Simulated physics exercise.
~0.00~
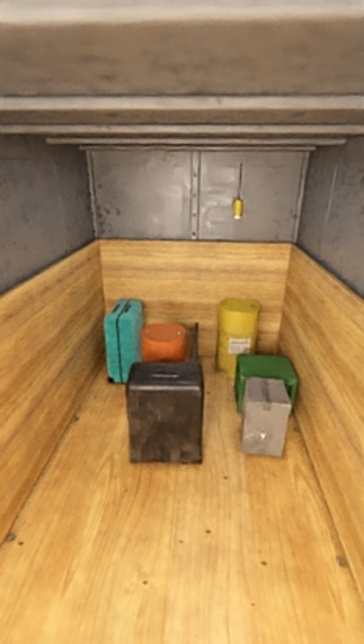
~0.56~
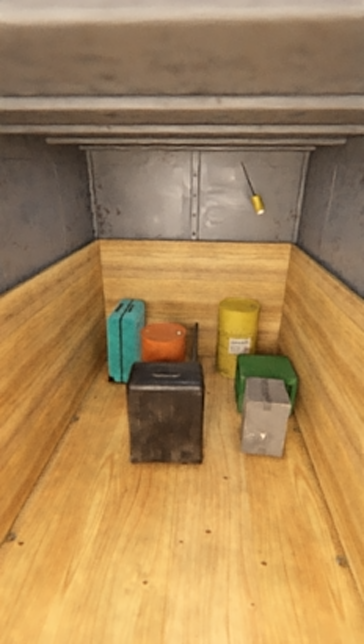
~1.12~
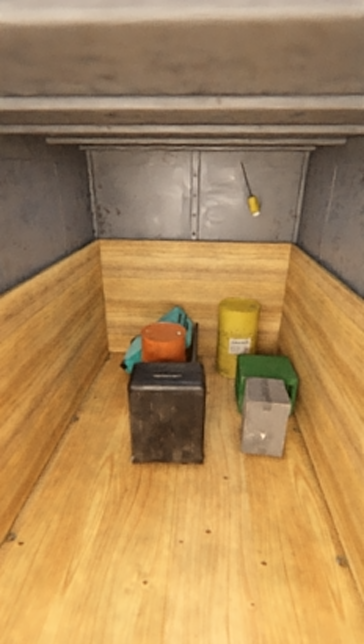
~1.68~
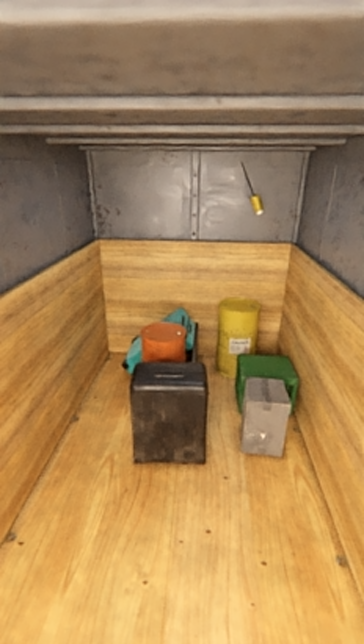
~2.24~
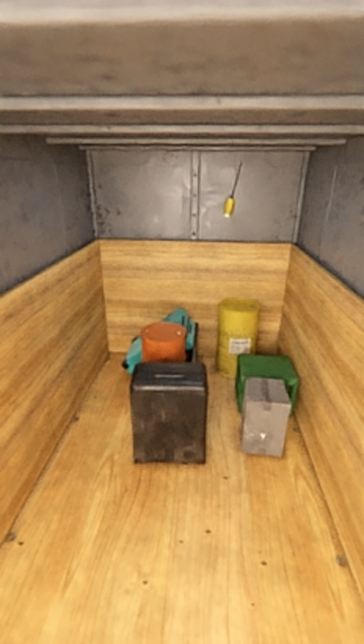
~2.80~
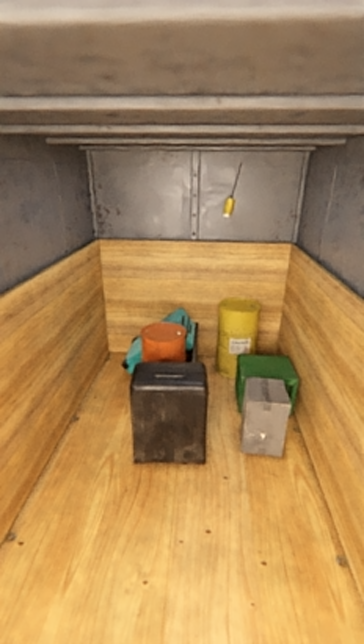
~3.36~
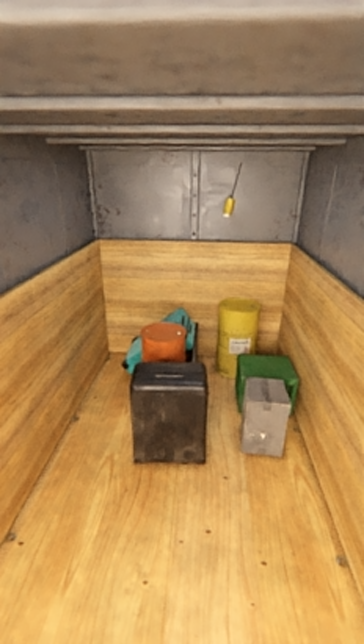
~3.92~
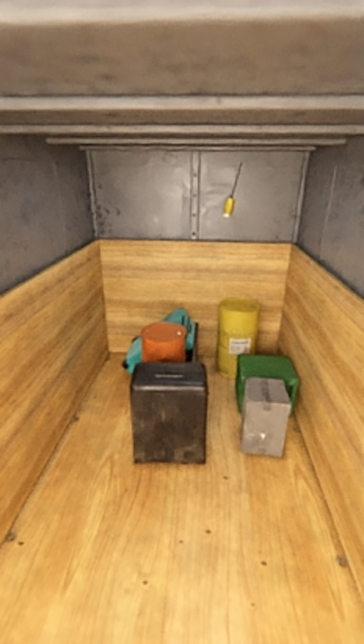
The turquoise case tips right behind the orange drum and stays leaning as the lamp swings.
